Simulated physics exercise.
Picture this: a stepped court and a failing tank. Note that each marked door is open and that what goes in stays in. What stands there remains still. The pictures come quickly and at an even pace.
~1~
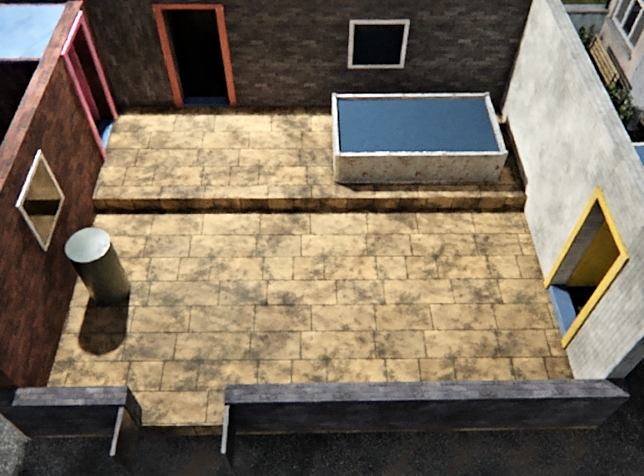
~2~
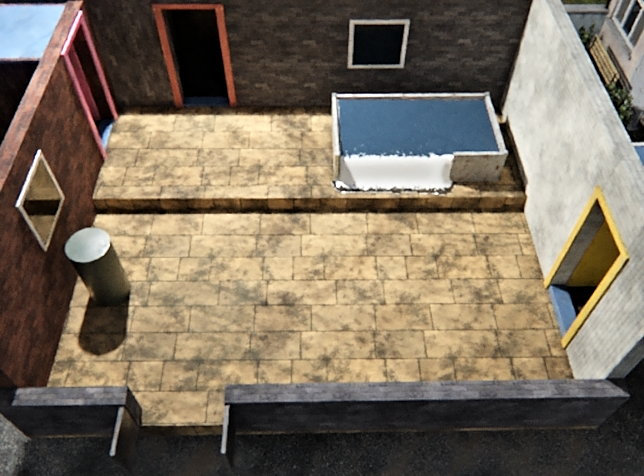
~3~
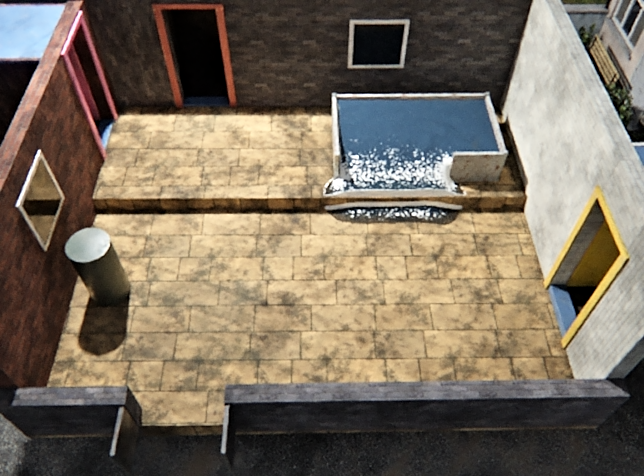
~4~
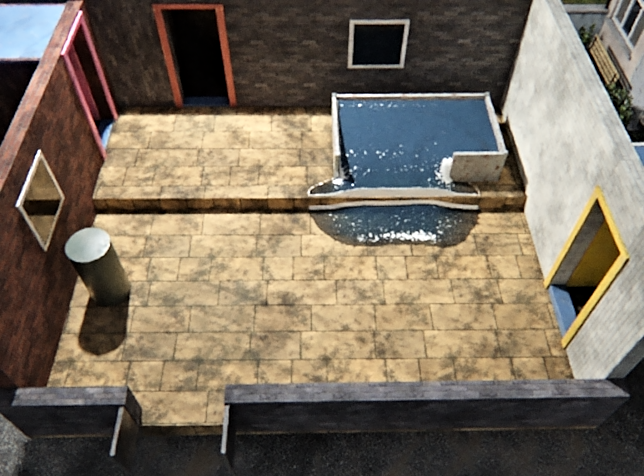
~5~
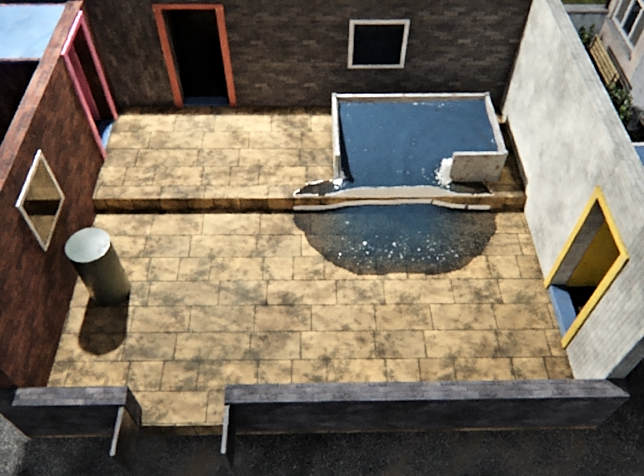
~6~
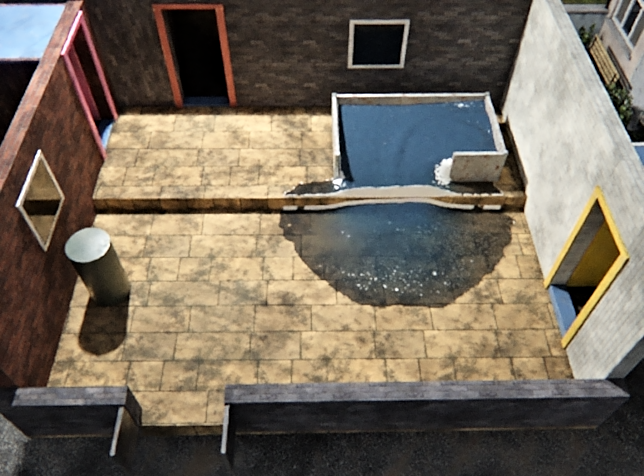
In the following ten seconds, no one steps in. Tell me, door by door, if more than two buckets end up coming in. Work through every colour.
At the yellow door, no, two at most. At the red door, no, two at most. At the pink door, no, two at most.
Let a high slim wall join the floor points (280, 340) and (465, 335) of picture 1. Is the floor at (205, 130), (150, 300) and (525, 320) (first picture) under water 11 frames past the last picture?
Untouched, untouched, submerged.
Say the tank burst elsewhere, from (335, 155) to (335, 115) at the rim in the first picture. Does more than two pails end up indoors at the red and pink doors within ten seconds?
The red door ends up above; the pink door ends up above.
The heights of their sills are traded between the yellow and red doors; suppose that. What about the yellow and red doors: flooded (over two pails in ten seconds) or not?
As far as I can tell, yellow door tops the limit, while red door comes up short.
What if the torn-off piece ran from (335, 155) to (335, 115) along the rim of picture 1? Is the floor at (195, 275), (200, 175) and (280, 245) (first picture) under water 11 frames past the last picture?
First soaked, second soaked, third soaked.
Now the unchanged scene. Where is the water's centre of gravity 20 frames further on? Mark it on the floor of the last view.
Roughly (387, 282).
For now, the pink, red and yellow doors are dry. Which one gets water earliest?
Soonest: The one in yellow.
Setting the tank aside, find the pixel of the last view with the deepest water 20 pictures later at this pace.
I'd put it around (576, 402).
A moment on, water covers 35 % of the floor; the yellow door not reached, the red door not reached, the pink door not reached.
Next, water covers 40 % of the floor; the yellow door wet at the sill, nothing in, the red door not reached, the pink door not reached.
Then, water covers 50 % of the floor; the yellow door wet at the sill, nothing in, the red door not reached, the pink door not reached.
Later, water covers 60 % of the floor; the yellow door wet at the sill, nothing in, the red door not reached, the pink door not reached.
In the end, water covers 70 % of the floor; the yellow door wet at the sill, nothing in, the red door not reached, the pink door not reached.
